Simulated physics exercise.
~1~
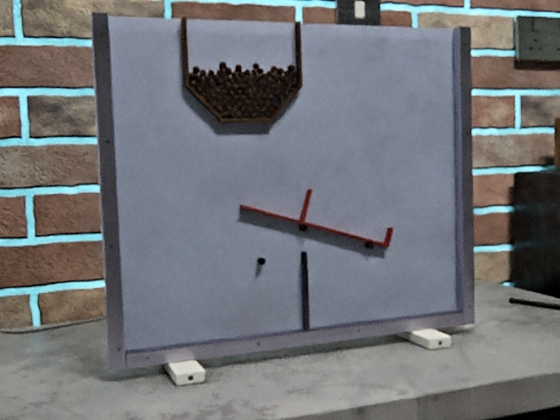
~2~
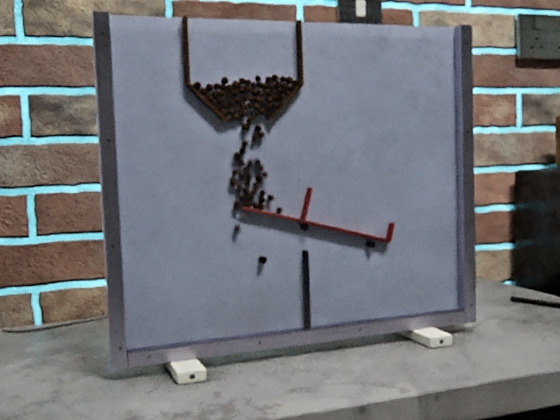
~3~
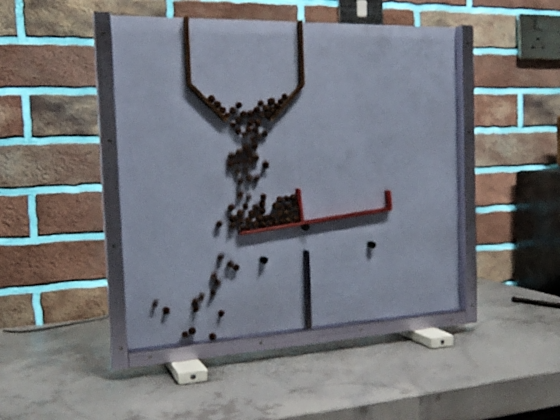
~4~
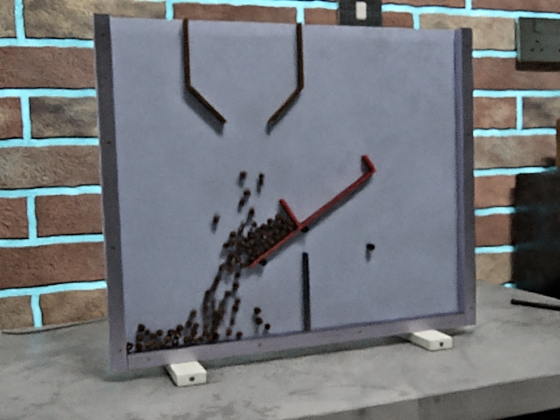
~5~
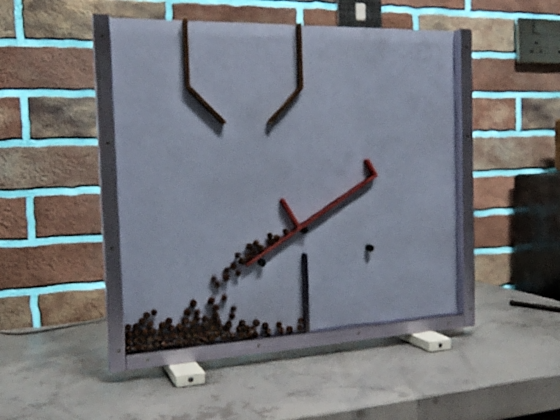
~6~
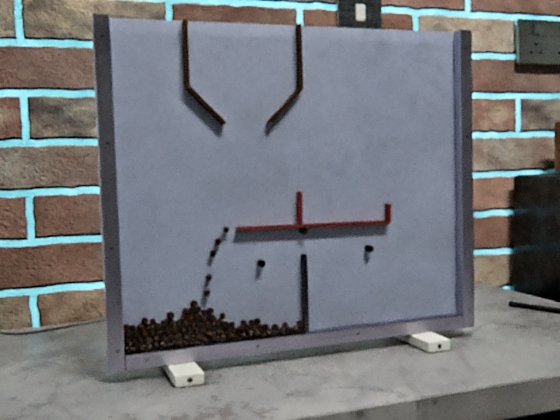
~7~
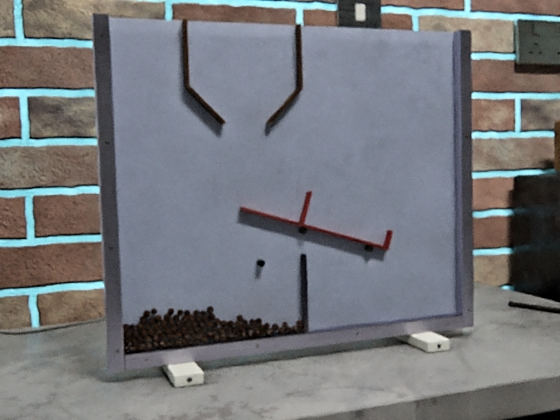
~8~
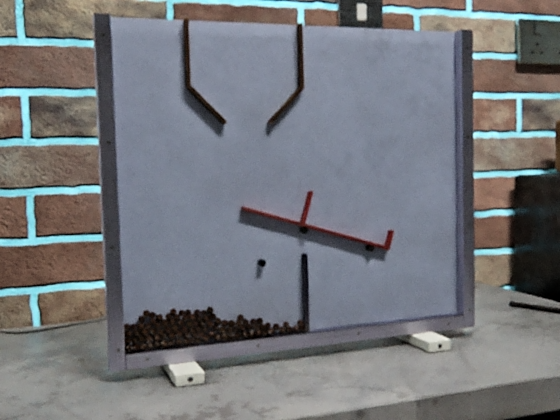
Dark beads pour from the hopper, tip the red tray left, and settle in the left bin.
